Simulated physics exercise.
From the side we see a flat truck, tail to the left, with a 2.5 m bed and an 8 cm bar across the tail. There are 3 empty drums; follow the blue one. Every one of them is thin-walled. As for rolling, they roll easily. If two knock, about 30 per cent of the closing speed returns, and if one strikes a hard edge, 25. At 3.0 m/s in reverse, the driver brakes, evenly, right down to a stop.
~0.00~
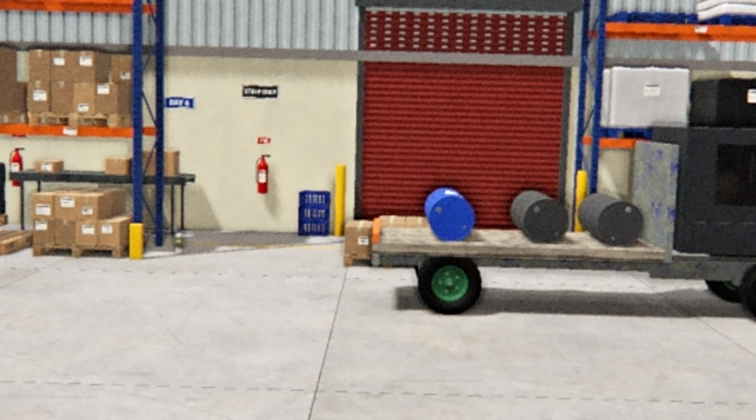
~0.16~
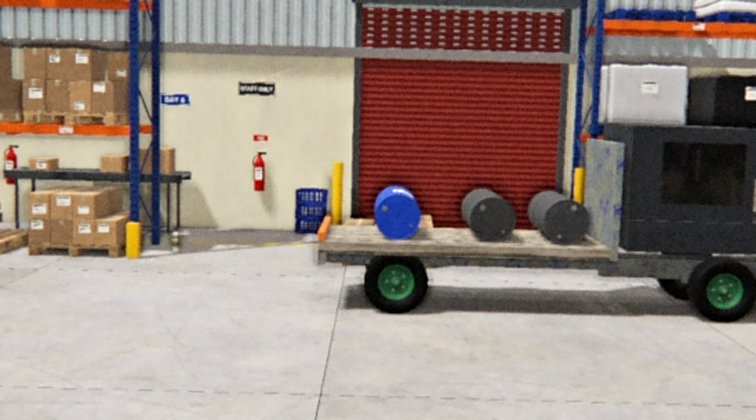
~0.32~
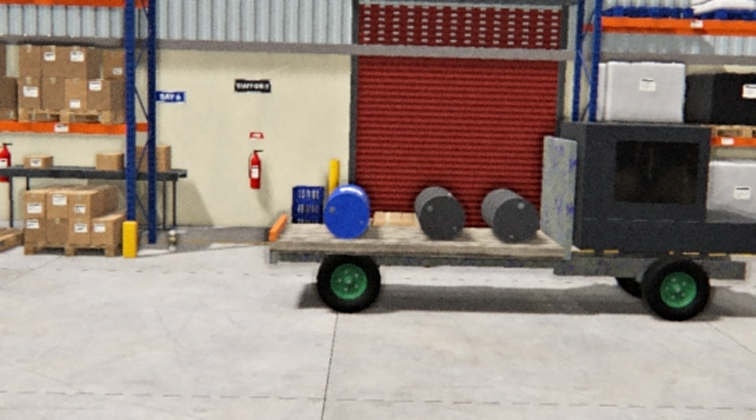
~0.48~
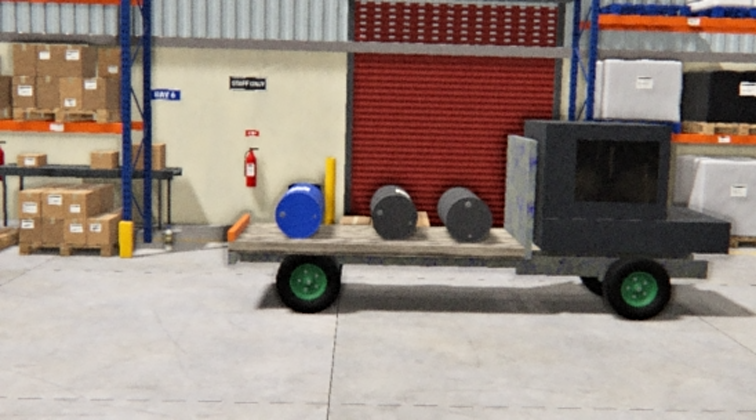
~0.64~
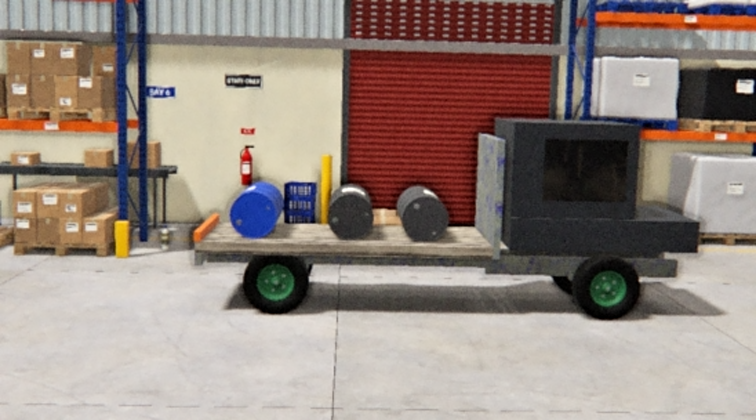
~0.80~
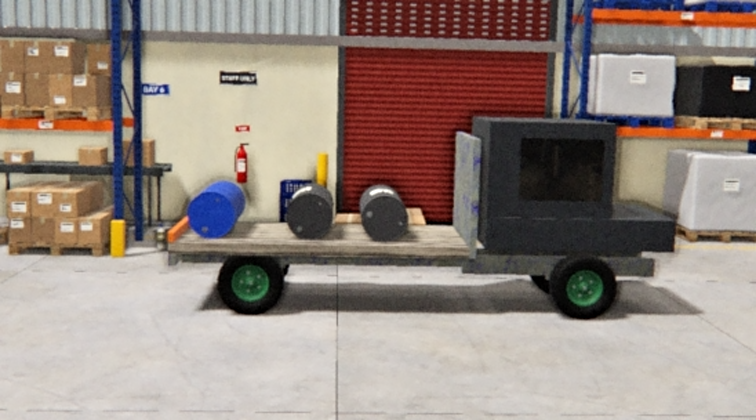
A flat truck backed left past a red shutter in a warehouse, gradually slowing, while the blue drum and two dark ones on its bed rolled a little way toward the orange bar at the tail.
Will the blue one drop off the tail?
Gone.
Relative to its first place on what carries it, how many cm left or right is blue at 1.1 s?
Shift of blue: 55, leftward.
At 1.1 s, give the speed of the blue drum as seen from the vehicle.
Speed: Approx. 0.5 m/s.
By 1.1 s, blue is on the bed, 5 cm from the bar, rolling towards it; 0 of 3 are off.
By 1.5 s, blue is going over the tail; 1 of 3 is off.
Finally (5.8 s), blue is over the tail and down; 1 of 3 is off.
